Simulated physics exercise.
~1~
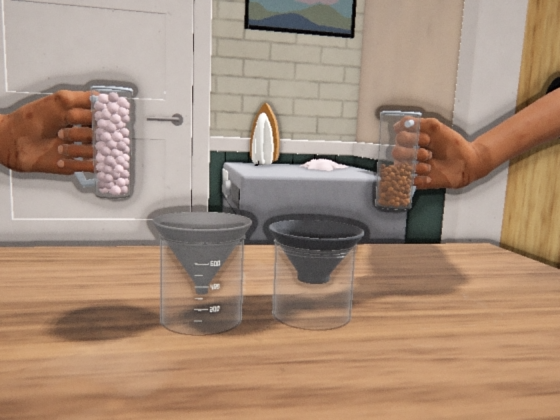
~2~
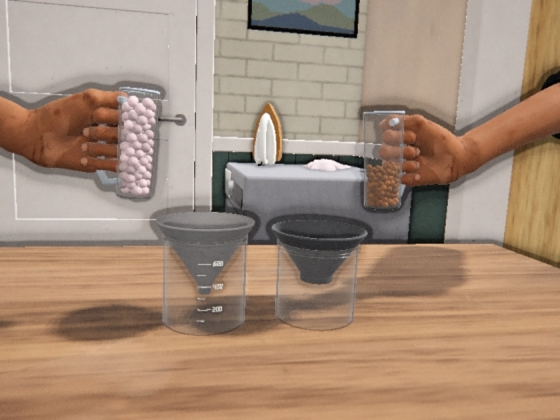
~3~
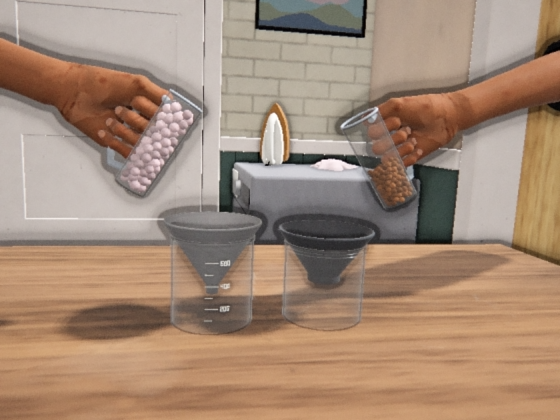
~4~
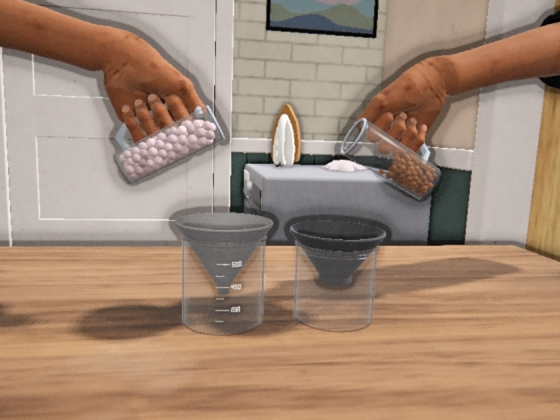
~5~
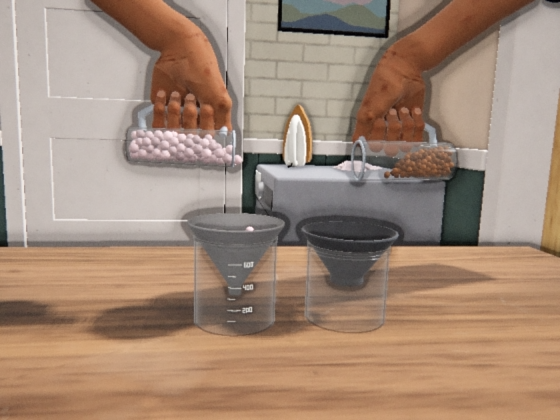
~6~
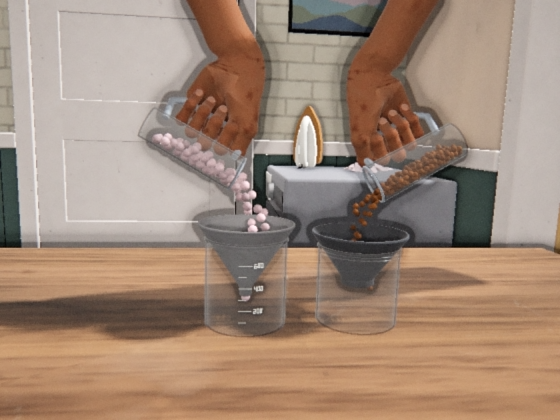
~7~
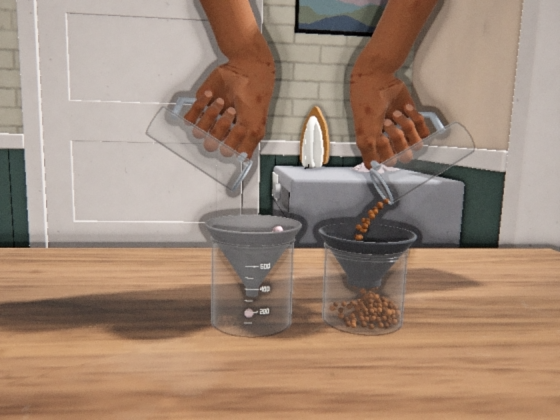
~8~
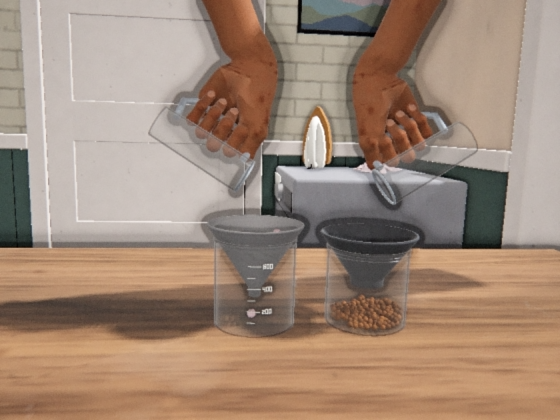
On a wooden table in a room with a pale door and a brick wall, two clear jars stand side by side, each with a dark funnel in its mouth. Two hands hold clear cups above them, pale pink beads on the left and small brown pieces on the right. The hands bring the cups inward and tip them over as the view pans slightly left. The beads start tumbling into the left funnel, and the brown pieces follow into the right one. Finally, nearly all the beads are stuck in their funnel, while the brown pieces lie heaped in the right jar.
